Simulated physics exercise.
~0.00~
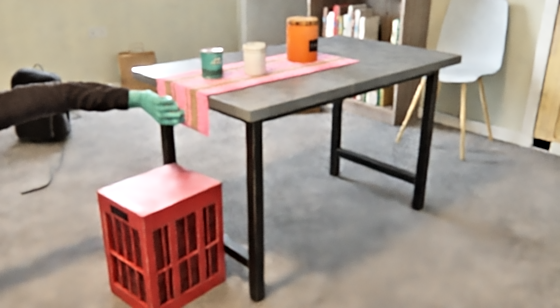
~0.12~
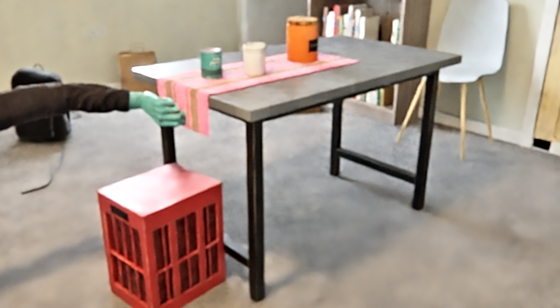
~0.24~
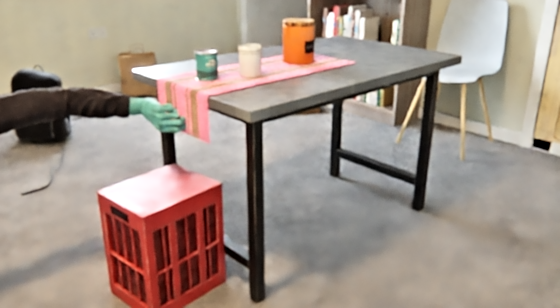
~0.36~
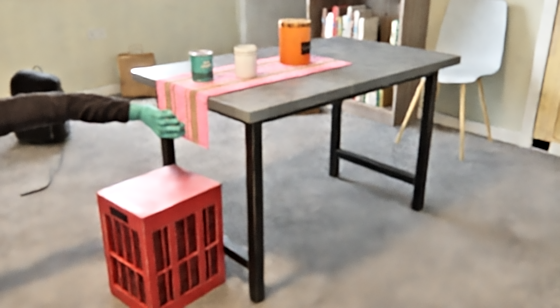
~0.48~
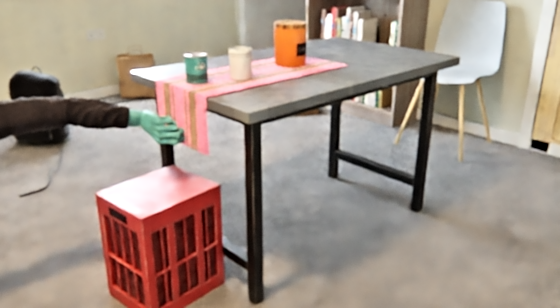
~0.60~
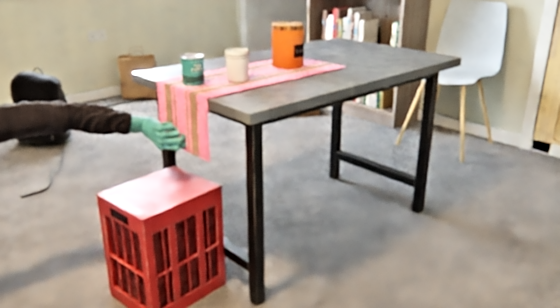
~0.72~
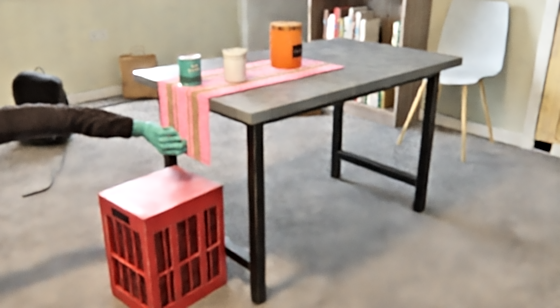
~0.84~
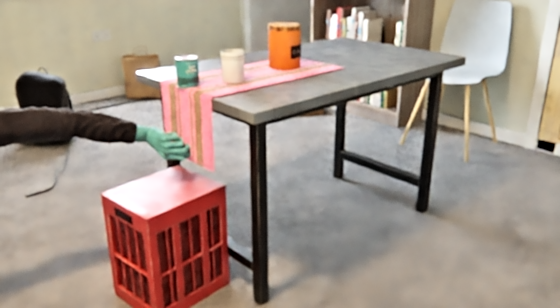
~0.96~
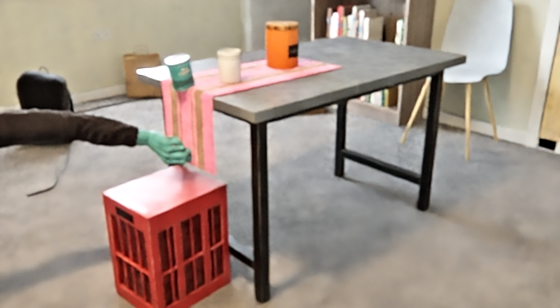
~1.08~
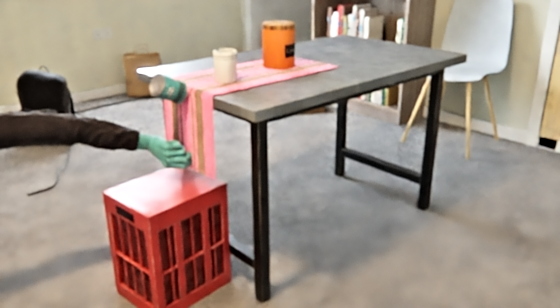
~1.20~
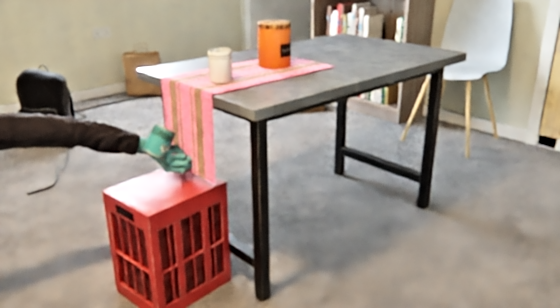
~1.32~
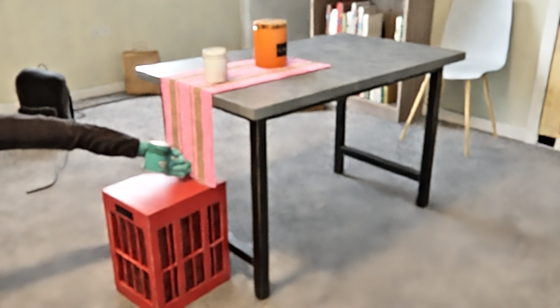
A green-gloved hand slowly pulled the hanging end of a pink cloth down toward a red crate, drawing the containers on the table leftward until the turquoise tin tipped off the edge, while the white mug and orange canister stayed upright on top.
